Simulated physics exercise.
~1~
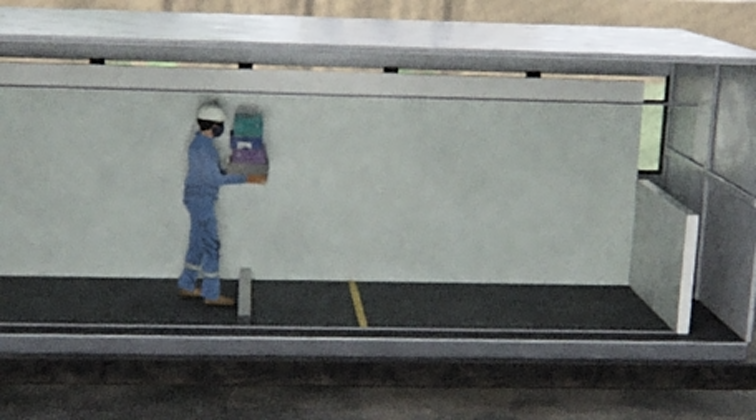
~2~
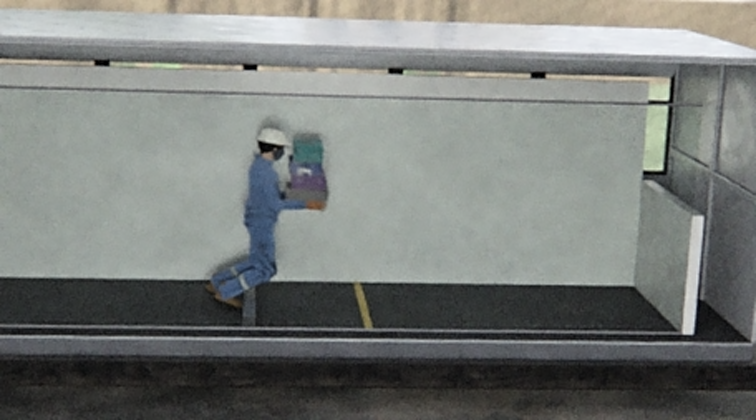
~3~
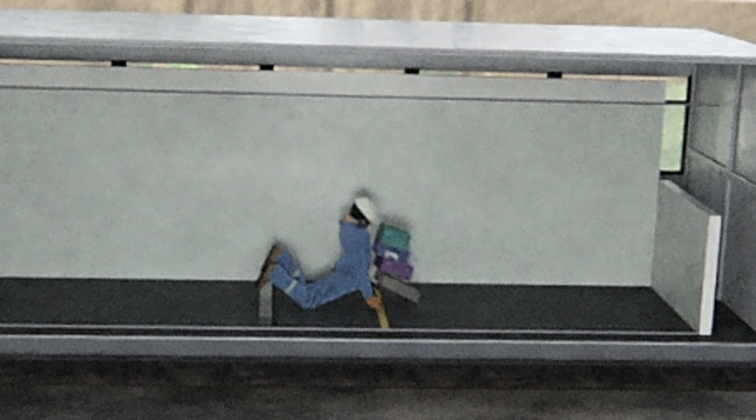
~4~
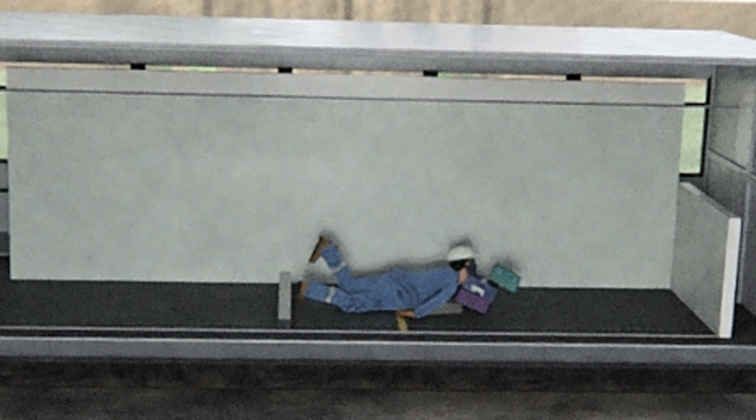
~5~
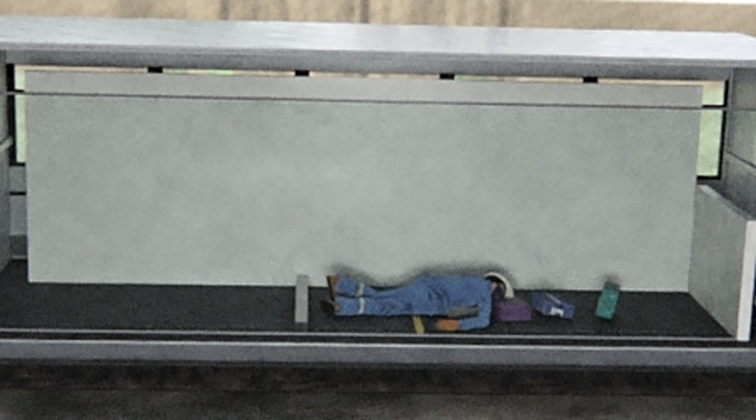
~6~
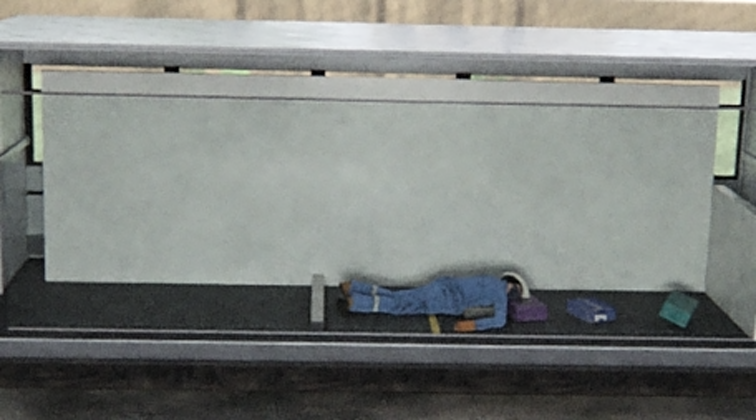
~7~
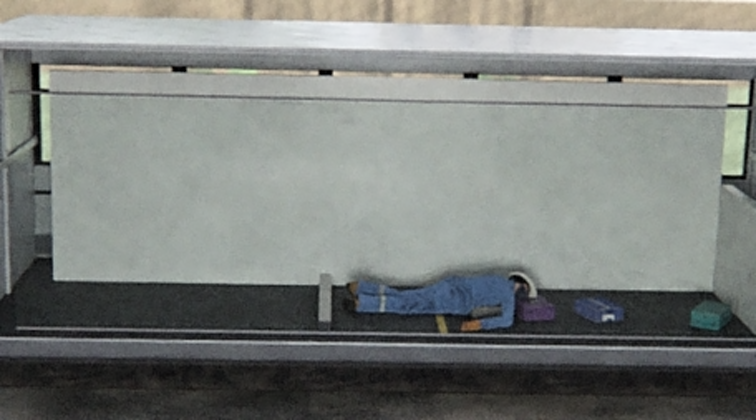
In a tram, a worker in blue overalls and a white helmet carrying a stack of boxes tripped over a low rail and fell flat, spilling the load, which slid right and came to rest scattered beyond the yellow line.
